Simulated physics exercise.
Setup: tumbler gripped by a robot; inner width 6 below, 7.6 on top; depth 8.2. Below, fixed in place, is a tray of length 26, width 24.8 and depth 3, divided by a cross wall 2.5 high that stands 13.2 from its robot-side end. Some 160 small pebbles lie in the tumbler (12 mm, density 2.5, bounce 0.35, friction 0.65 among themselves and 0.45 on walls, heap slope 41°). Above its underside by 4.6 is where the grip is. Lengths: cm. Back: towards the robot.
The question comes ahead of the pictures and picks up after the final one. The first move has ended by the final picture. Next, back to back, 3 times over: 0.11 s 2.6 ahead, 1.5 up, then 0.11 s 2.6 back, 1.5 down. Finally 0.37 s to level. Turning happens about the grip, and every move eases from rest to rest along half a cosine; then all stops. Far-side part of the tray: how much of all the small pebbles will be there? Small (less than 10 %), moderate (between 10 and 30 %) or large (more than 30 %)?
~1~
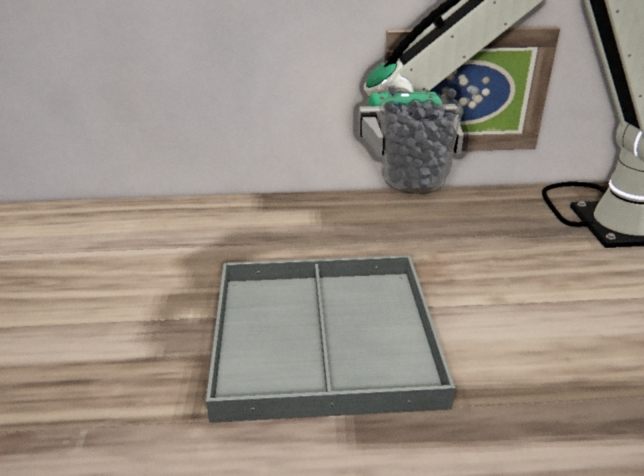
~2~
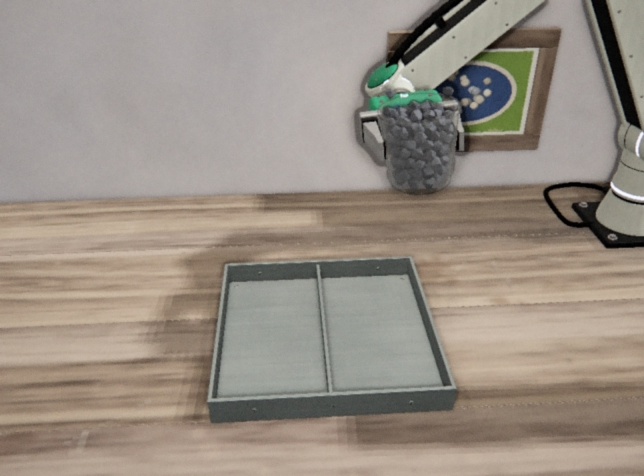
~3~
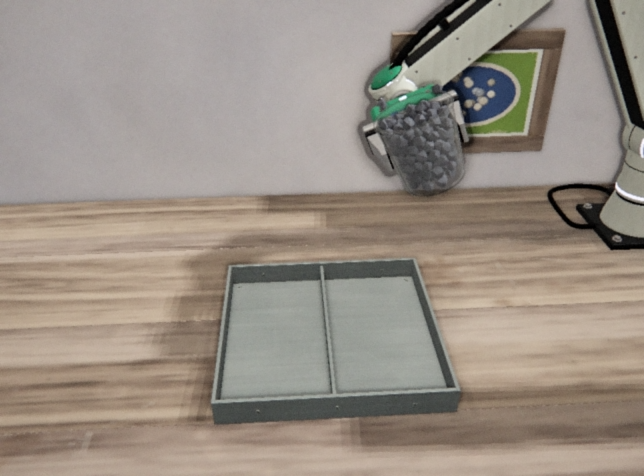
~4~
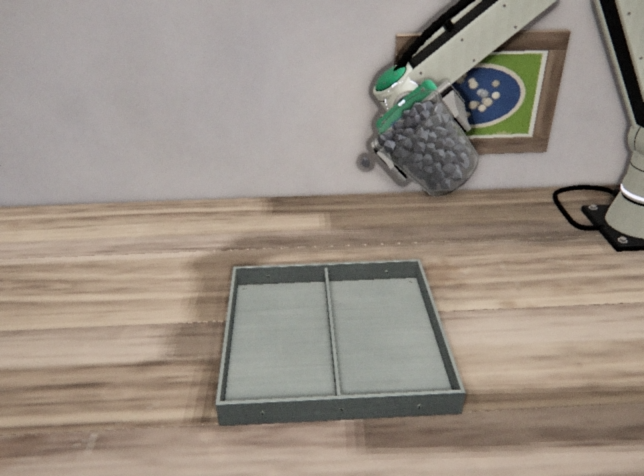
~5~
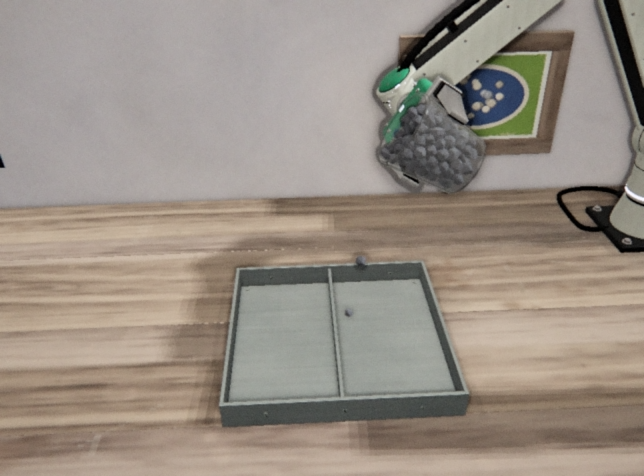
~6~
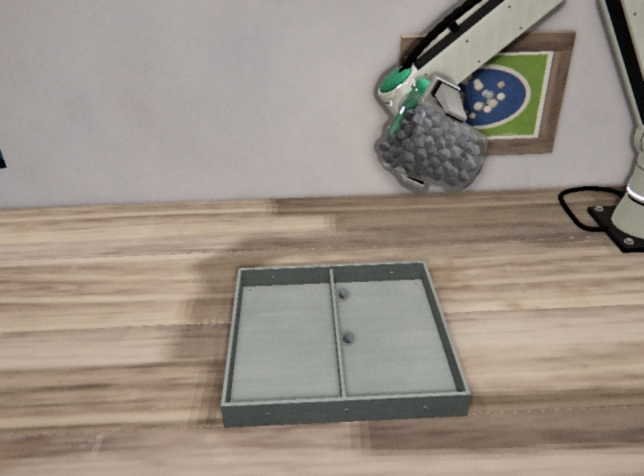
Moderate.
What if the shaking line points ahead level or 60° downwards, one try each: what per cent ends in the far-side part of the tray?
Roughly 15 per cent, then 5 per cent.
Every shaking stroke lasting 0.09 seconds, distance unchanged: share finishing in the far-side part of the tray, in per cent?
Around 40 percent.
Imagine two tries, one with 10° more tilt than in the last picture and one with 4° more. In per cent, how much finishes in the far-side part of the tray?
I'd expect close to 40 and then 30 per cent.
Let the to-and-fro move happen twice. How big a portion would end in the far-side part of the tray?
15 %.
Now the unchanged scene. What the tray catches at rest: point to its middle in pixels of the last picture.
Approximately (343, 337) in pixels.
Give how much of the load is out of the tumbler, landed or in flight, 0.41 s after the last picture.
Some 30 per cent.
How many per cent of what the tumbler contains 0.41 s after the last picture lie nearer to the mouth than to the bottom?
Some 65 percent is in that half.
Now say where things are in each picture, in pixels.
The first frame shows the tumbler middle at (418, 146), level; upper third of the load around (421, 120), from x 390 to 450, top at y 90; 155 in the tumbler.
The second frame shows the tumbler middle at (420, 146), tilted 6° forward; upper third of the load around (423, 122), from x 390 to 450, top at y 90.
The third frame shows the tumbler middle at (425, 148), tilted 22° forward; upper third of the load around (423, 124), from x 380 to 455, top at y 90.
The fourth frame shows the tumbler middle at (431, 148), tilted 41° forward; upper third of the load around (427, 127), from x 365 to 465, top at y 105; 153 in the tumbler, 2 in flight or on a rim.
The fifth frame shows the tumbler middle at (435, 148), tilted 57° forward; upper third of the load around (430, 129), from x 350 to 470, top at y 110; 153 in the tumbler, 1 in the robot-side part, 1 in flight or on a rim.
The sixth frame shows the tumbler middle at (437, 148), tilted 63° forward; upper third of the load around (432, 131), from x 345 to 475, top at y 110; 153 in the tumbler, 2 in the robot-side part.
Then, 0.41 s on, tilted 63° forward, highest piece 29 above the table; 110 in the tumbler, 18 in the robot-side part, 16 in the far-side part, 11 in flight or on a rim.
Then, 0.82 s on, tilted 37° forward, highest piece 29 above the table; 88 in the tumbler, 31 in the far-side part, 29 in the robot-side part, 1 on the table or floor, 6 in flight or on a rim.
Then, 1.23 s on, level, highest piece 29 above the table; 88 in the tumbler, 34 in the robot-side part, 32 in the far-side part, 1 on the table or floor.
Then, 2.28 s on, level, highest piece 29 above the table; 88 in the tumbler, 34 in the robot-side part, 32 in the far-side part, 1 on the table or floor.
In the end, 88 in the tumbler, 34 in the robot-side part, 32 in the far-side part, 1 on the table or floor. That is 21 % in the far-side part of the tray.
